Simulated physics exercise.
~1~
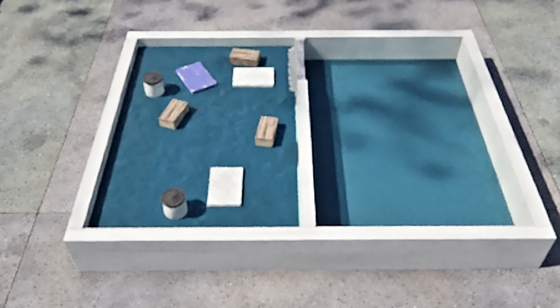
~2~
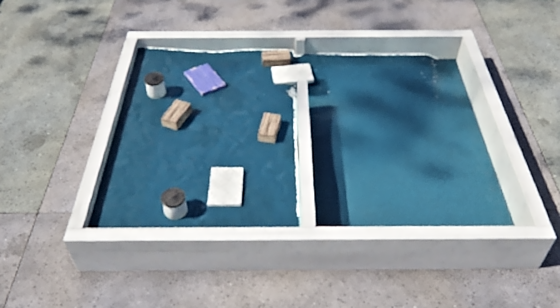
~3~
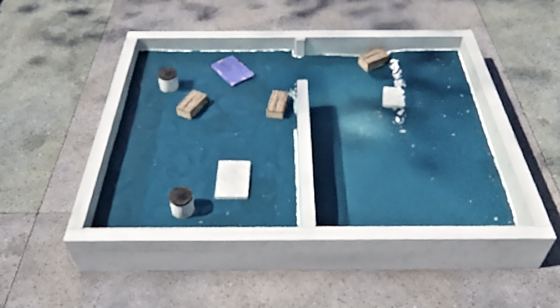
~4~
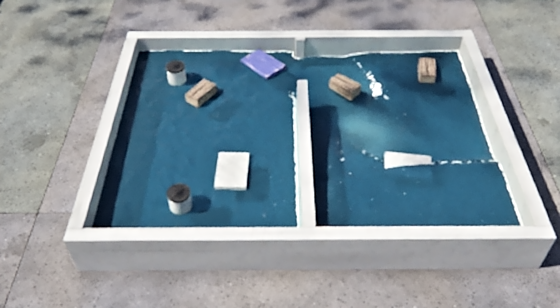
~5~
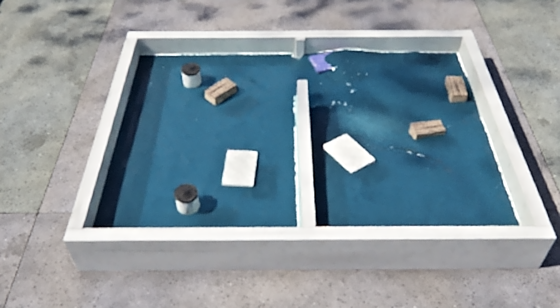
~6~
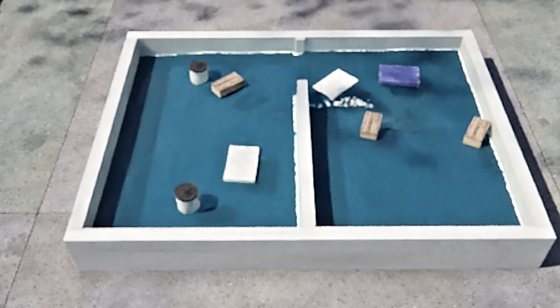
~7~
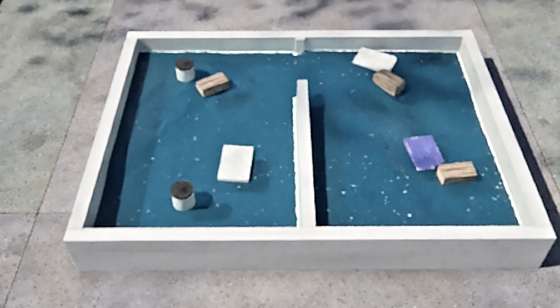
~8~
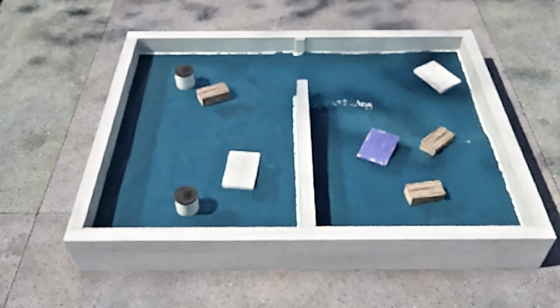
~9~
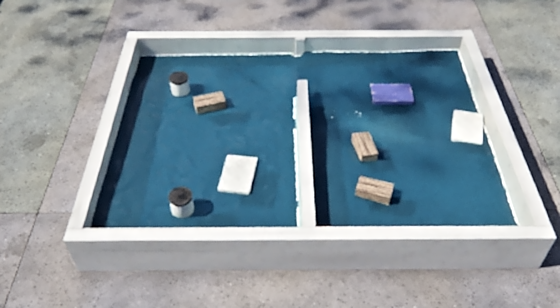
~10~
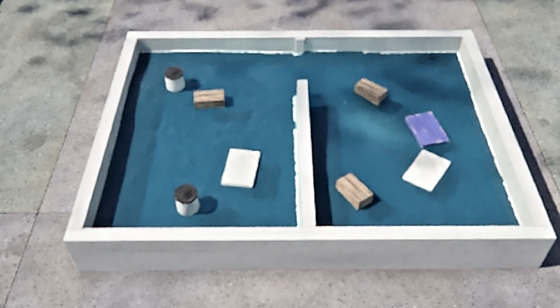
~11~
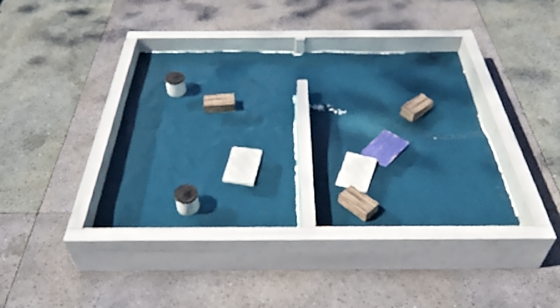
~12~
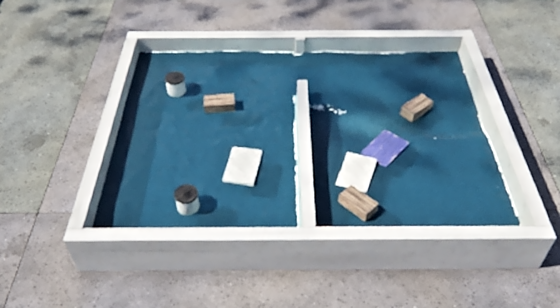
Water fills both halves of a low, white-walled basin on grey paving, seen from above at an angle, with boxes, flat pads and two dark-topped cans floating left of a divider. The divider's far end opens, and a white pad and a tan box slip through to the right. Another tan box and the blue-purple slab follow, while white foam streaks the surface. These four circle and drift around the right half as the others shift only slightly. Finally the slab, pad and one box sit close together right of the divider, the other box farther right, all still afloat.
